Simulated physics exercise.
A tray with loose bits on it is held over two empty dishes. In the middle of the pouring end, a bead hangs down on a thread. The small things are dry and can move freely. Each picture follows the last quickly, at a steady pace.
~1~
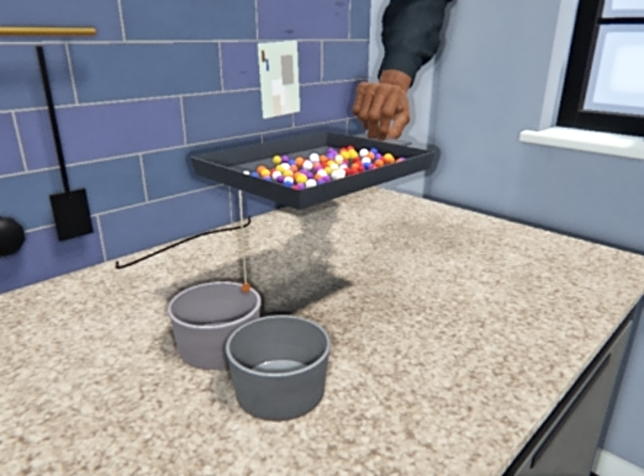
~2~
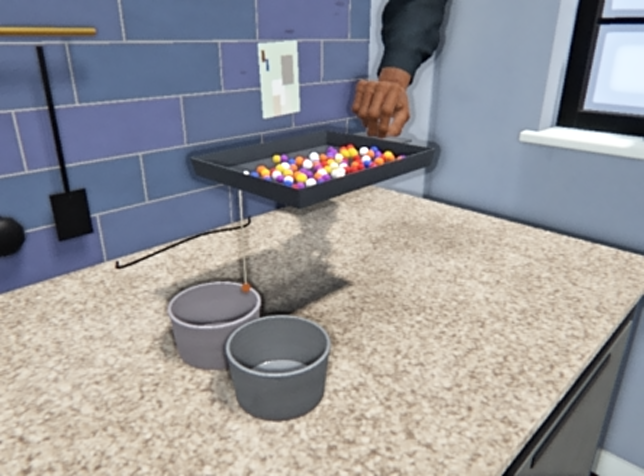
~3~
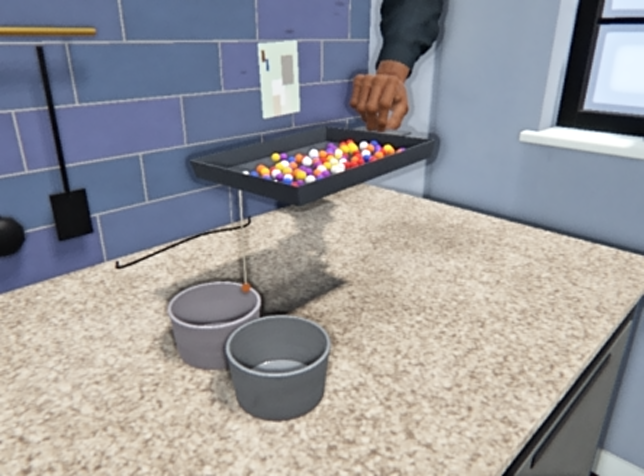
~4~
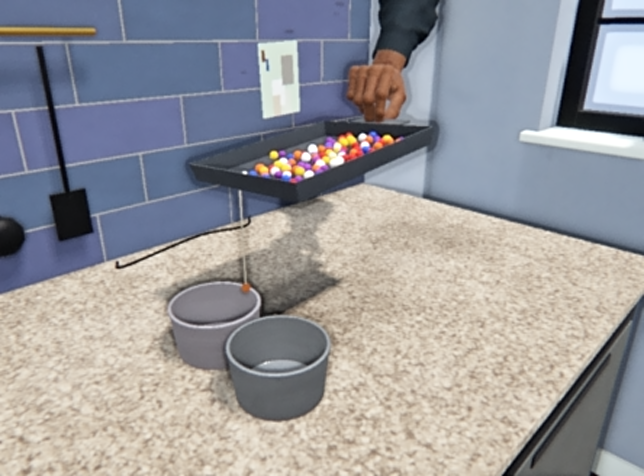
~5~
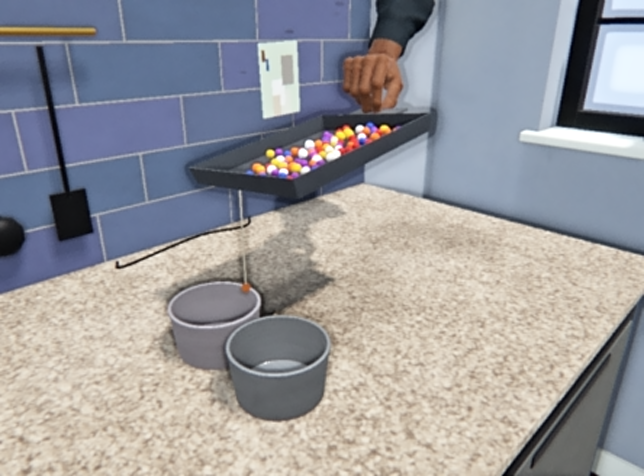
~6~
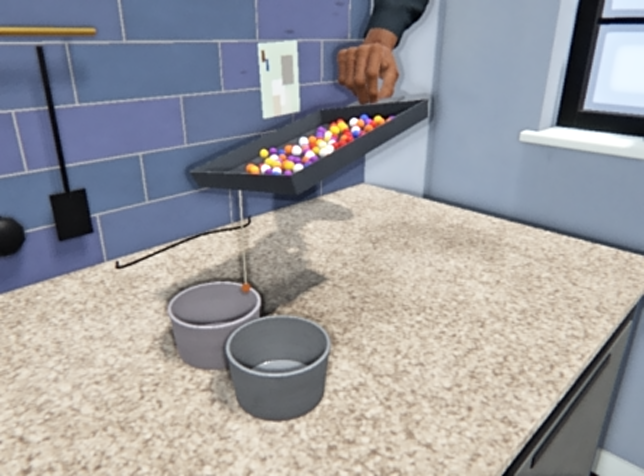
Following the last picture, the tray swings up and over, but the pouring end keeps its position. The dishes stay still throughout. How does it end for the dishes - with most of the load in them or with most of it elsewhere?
The dishes catch a minority of the load.
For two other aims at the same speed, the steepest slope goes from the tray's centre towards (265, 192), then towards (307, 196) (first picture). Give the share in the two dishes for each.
The first try would leave around 80 per cent there, the second around 80 per cent.
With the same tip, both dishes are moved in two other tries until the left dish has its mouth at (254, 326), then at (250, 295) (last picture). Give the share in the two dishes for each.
About 0% on the first try and 0% on the second.
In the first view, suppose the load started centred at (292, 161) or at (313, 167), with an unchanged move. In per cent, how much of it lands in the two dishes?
Close to 10 and close to 10 per cent.
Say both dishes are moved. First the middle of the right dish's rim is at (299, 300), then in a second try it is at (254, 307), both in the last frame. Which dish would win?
Well, the first go goes to the leftmost dish, and the second to the leftmost dish.
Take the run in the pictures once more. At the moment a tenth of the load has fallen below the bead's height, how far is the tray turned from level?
Roughly 65 degrees at that moment.
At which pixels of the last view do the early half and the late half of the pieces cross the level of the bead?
Near (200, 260) to start, and near (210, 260) afterwards.
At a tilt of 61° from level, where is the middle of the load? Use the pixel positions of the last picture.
The load is centred around (225, 175).
Soon, tray tipped steeply; most on the tray; a small part outside both; a small part in the air.
A while on, tray tipped right over; about a quarter on the tray; a stray few in the left dish; about two thirds outside both; about a quarter in the air.
Towards the end, tray tipped past a quarter turn; a small part in the left dish; nearly all outside both.
Finally, tray tipped past a quarter turn; none in the right dish; a small part in the left dish; nearly all outside both.
